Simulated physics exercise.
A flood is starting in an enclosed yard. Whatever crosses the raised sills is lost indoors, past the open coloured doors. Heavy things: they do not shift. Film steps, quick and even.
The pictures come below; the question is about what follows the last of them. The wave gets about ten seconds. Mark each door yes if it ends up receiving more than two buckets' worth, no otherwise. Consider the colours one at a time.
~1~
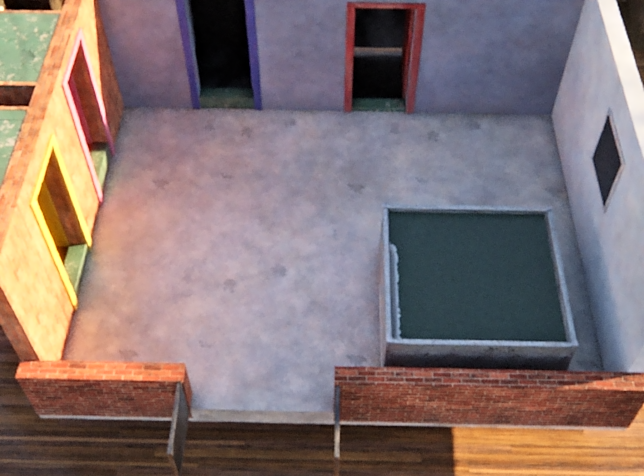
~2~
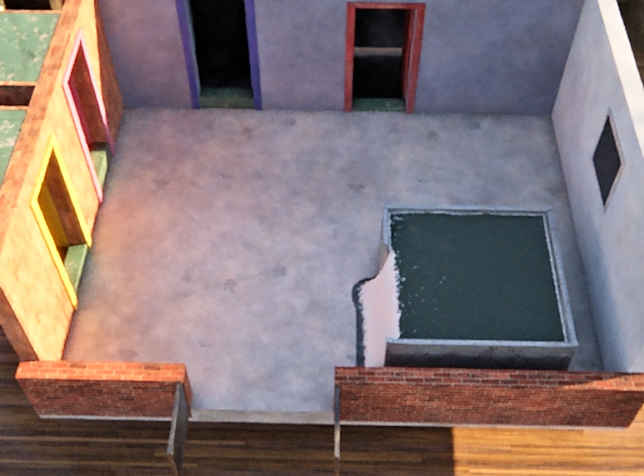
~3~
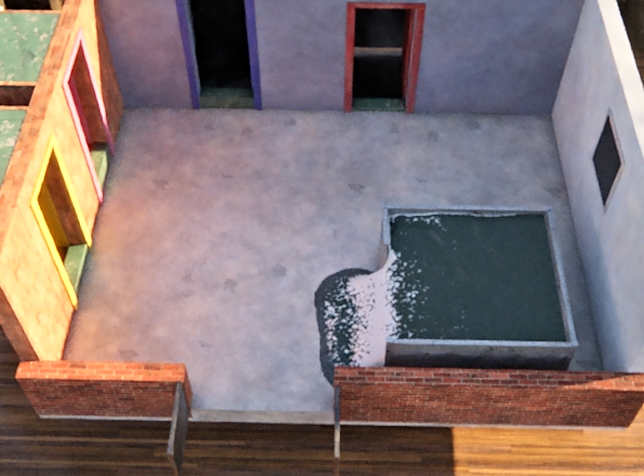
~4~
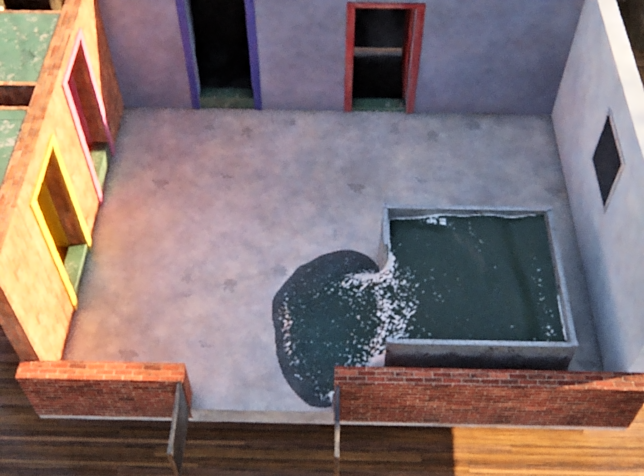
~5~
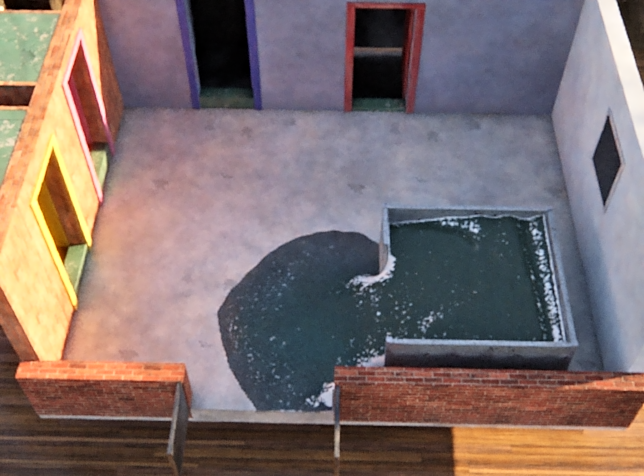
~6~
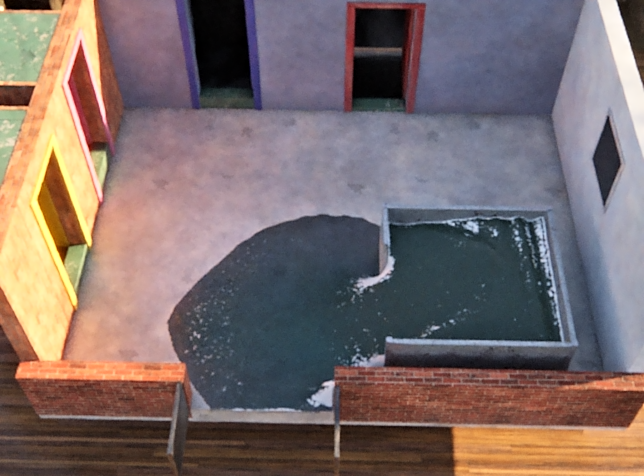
Blue door - no, pink door - no, red door - no, yellow door - yes.
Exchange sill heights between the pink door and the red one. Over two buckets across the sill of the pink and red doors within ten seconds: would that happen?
Pink door: Above the mark; red door: Below the mark.
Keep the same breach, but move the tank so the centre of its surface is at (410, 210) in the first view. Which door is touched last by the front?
That would be the one in red.
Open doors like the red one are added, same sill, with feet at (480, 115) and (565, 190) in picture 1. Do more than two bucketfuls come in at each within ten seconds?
Taking them in order, one undershoots and the other overshoots.
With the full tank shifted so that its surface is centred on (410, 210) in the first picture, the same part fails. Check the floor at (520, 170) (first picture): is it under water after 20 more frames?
Point status: Unsoaked.
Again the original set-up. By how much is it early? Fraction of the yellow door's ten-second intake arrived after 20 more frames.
That share would be near 95 %.
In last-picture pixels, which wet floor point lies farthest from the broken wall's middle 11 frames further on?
Near (118, 136).
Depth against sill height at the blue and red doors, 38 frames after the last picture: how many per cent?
About 70 %, then 90 %.
A moment on, water covers 40 % of the floor; the blue door not reached, the pink door not reached, the red door not reached, the yellow door under two buckets in.
Next, water covers 45 % of the floor; the blue door not reached, the pink door wet at the sill, nothing in, the red door not reached, the yellow door over two buckets in.
Then, water covers 50 % of the floor; the blue door wet at the sill, nothing in, the pink door wet at the sill, nothing in, the red door not reached, the yellow door far over two buckets in.
Later, water covers 85 % of the floor; the blue door under two buckets in, the pink door wet at the sill, nothing in, the red door wet at the sill, nothing in, the yellow door far over two buckets in.
In the end, water covers 95 % of the floor; the blue door under two buckets in, the pink door wet at the sill, nothing in, the red door wet at the sill, nothing in, the yellow door far over two buckets in.
